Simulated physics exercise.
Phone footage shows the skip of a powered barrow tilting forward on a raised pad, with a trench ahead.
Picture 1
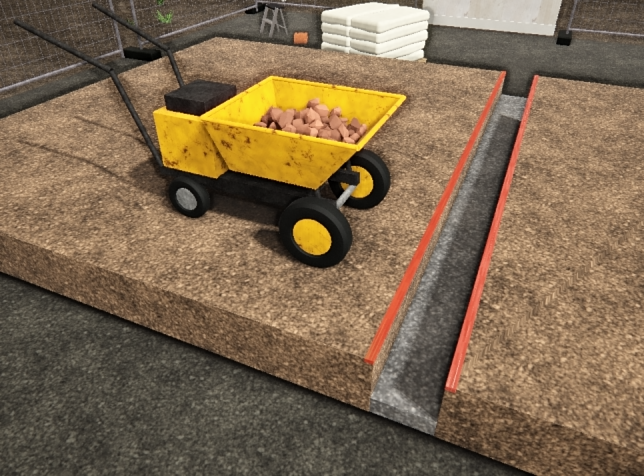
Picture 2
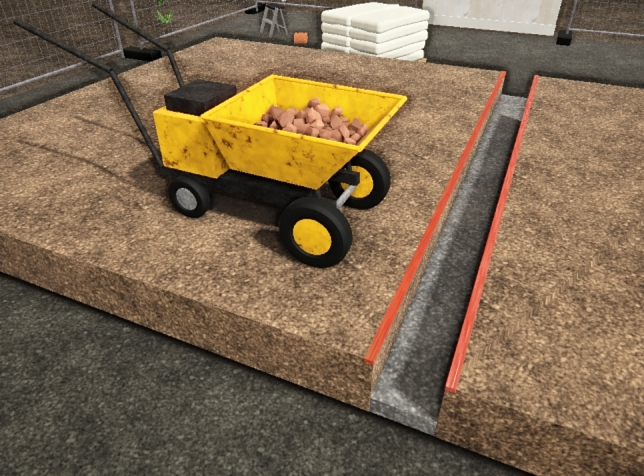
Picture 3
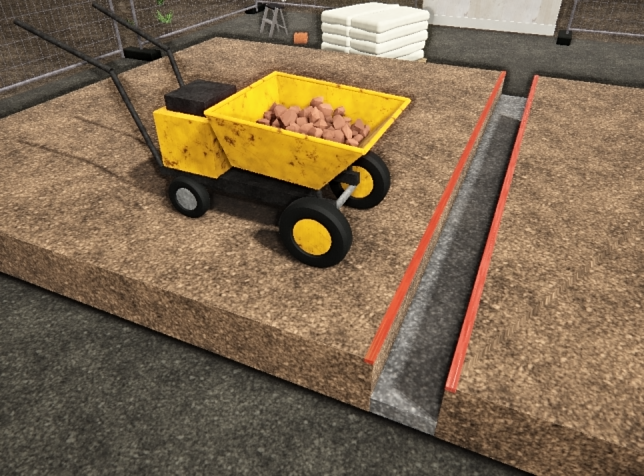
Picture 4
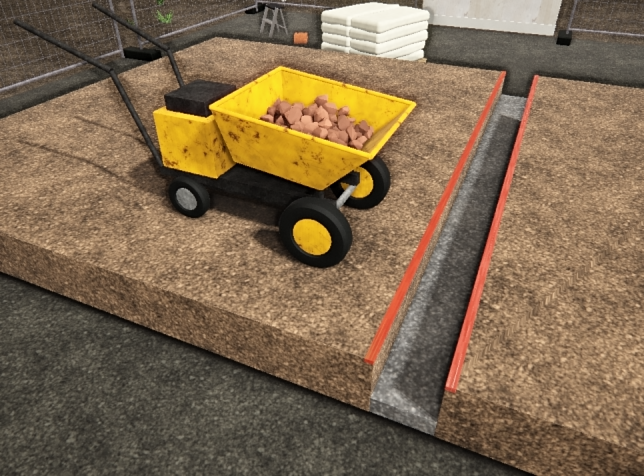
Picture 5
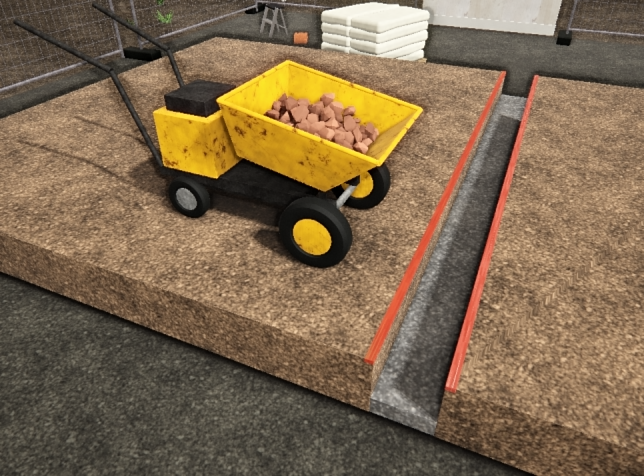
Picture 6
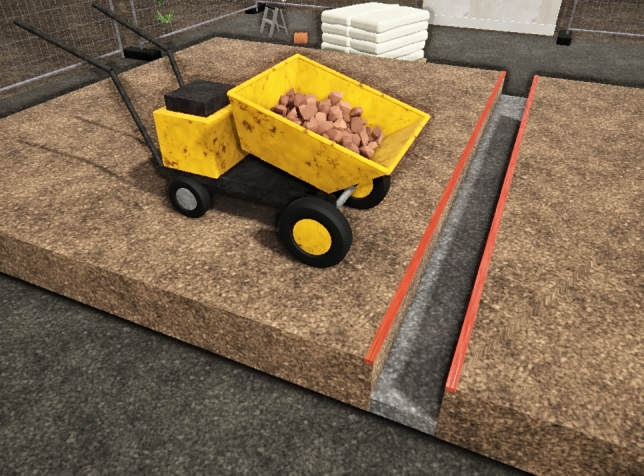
A yellow skip full of reddish rubble tilts gradually forward on a parked barrow near a trench.
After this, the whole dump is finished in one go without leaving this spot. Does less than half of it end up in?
Mostly in.
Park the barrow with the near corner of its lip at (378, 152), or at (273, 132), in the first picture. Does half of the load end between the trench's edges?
In turn: Most of it; the smaller part.
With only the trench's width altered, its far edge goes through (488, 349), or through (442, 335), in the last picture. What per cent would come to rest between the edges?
The first try comes out at 100 percent and the second at 80 percent.
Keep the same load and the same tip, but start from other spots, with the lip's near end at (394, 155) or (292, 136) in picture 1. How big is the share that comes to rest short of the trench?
Some 0 % then some 30 %.
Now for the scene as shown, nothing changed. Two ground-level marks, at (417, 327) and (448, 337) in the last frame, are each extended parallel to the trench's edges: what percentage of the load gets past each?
About 70 and 20 %.
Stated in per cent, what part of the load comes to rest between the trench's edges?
About 100 per cent.
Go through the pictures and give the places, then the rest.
In the first picture, lip of the skip at (358, 148), level; top of the load at (304, 132), lumps of rubble; first edge of the trench at (389, 318); far edge at (464, 341), the trench under half as wide as the skip, and about as deep as wide.
In the second picture, lip of the skip at (359, 149), level; top of the load at (299, 125).
In the third picture, lip of the skip at (364, 152), tipped barely; top of the load at (302, 124).
In the fourth picture, lip of the skip at (370, 157), tipped a little; top of the load at (306, 123).
In the fifth picture, lip of the skip at (379, 164), tipped a little; top of the load at (297, 116).
In the sixth picture, lip of the skip at (388, 172), tipped clearly; top of the load at (305, 113); first edge of the trench at (389, 318); far edge at (464, 341).
Soon after the last picture, skip tipped steeply; all in the skip.
A little later, skip tipped right over; most in the skip; about a quarter in or heaped over the trench.
Later still, skip tipped right over; all in or heaped over the trench.
At rest, skip tipped right over; all in or heaped over the trench; none beyond it.
